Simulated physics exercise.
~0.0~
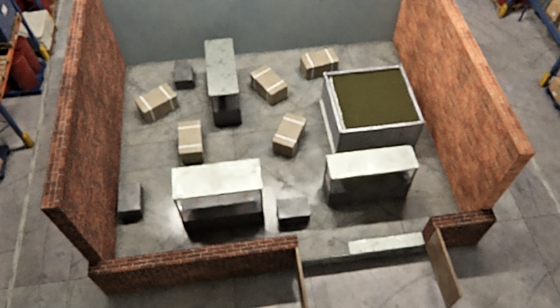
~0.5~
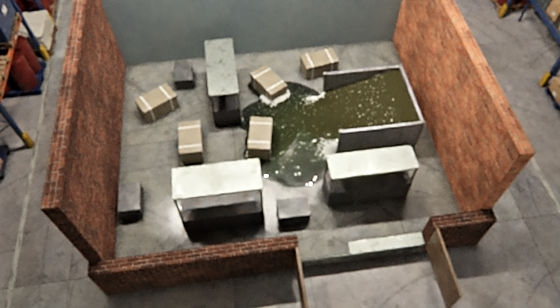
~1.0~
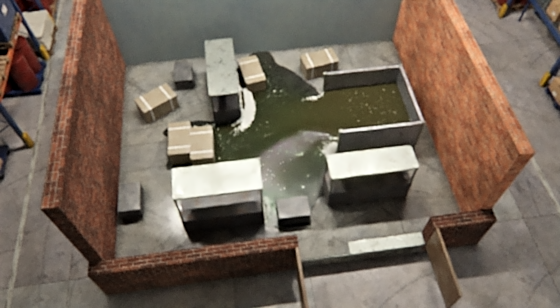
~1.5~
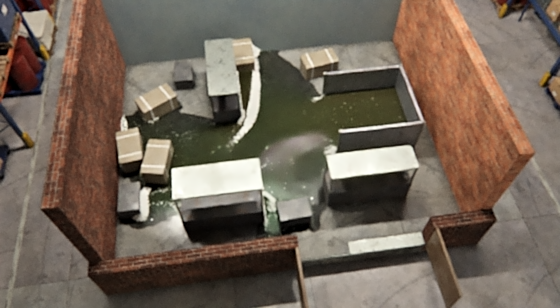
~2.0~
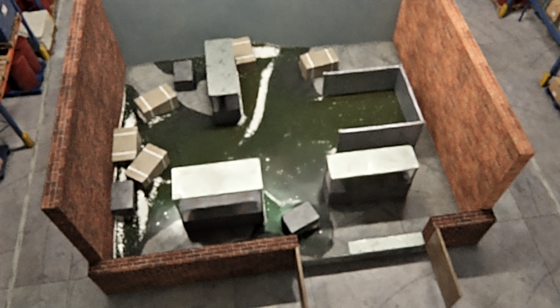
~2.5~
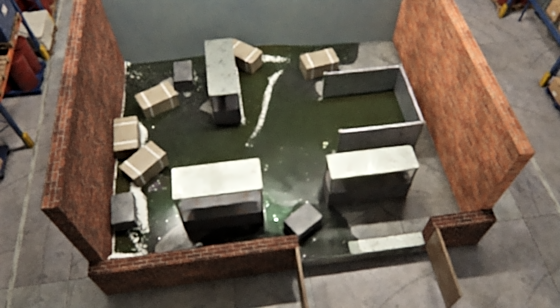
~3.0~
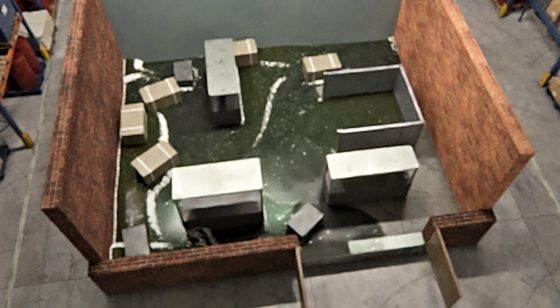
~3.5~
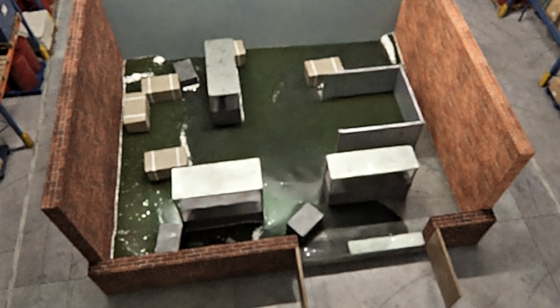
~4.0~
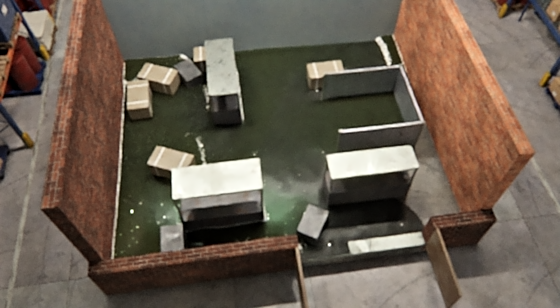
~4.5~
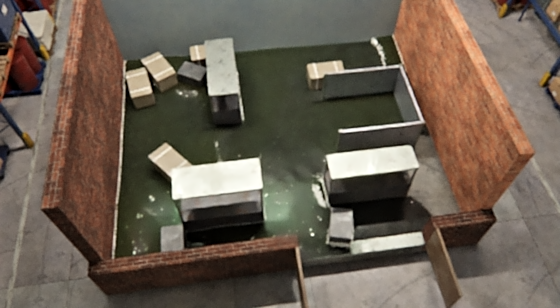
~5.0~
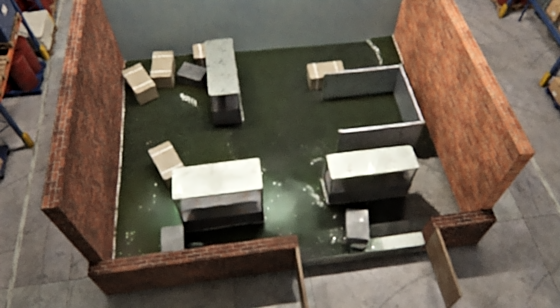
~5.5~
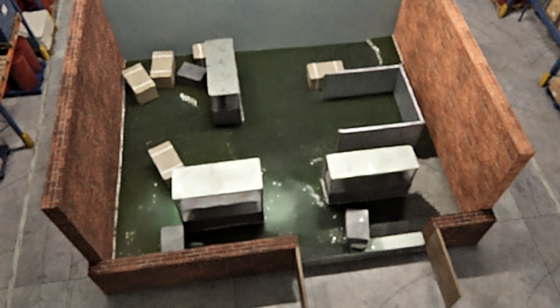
Dark green water burst from the tank on the right and spread across the brick-walled floor, pushing several boxes left. It gradually covered nearly the whole floor, and the boxes drifted until some sat clustered in the upper left corner, barely moving.
